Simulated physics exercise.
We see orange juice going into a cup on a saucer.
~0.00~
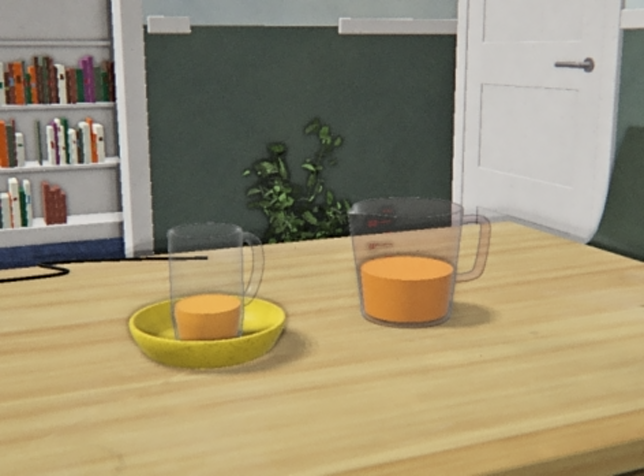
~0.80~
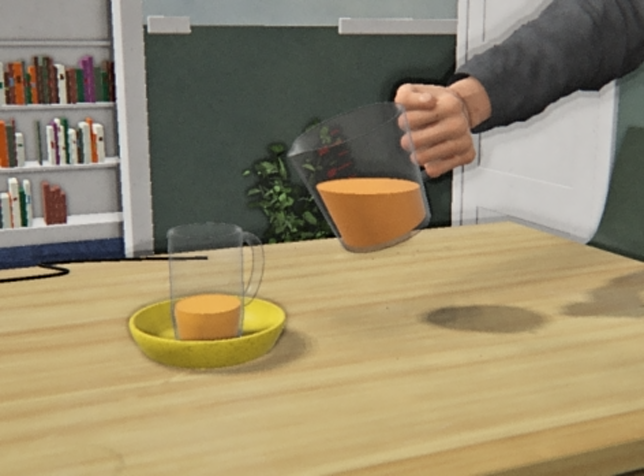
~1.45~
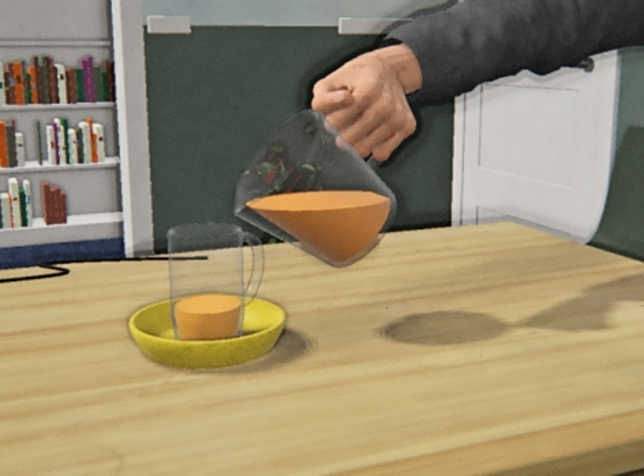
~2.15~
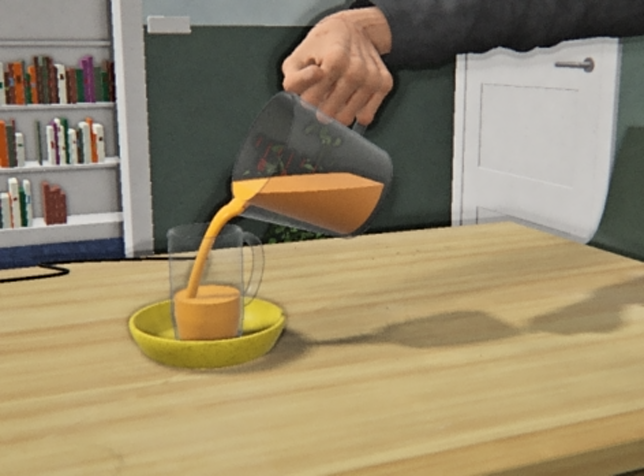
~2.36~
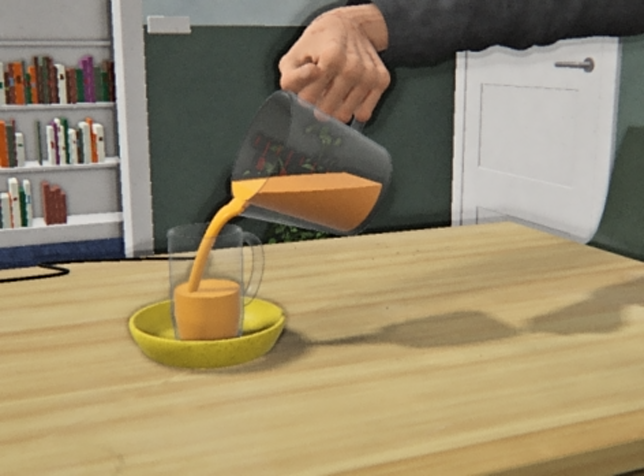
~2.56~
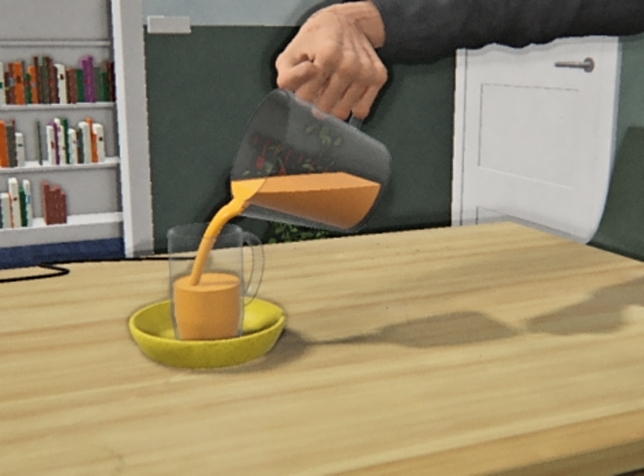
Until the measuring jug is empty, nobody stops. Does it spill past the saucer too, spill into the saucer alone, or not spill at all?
Into the saucer alone.
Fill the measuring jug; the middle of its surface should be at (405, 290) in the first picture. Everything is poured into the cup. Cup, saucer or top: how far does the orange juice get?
Result: No overflow.
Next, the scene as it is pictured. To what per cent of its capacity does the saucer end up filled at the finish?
The saucer finishes near 30 per cent full.
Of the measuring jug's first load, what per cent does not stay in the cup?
Near 25 percent.
By 3.9 s, the cup is nearly full; the saucer is dry.
By 4.9 s, the cup is full to the brim; the saucer is wet, with room to spare.
By 6.4 s, the cup is full to the brim; the saucer is wet, with room to spare.
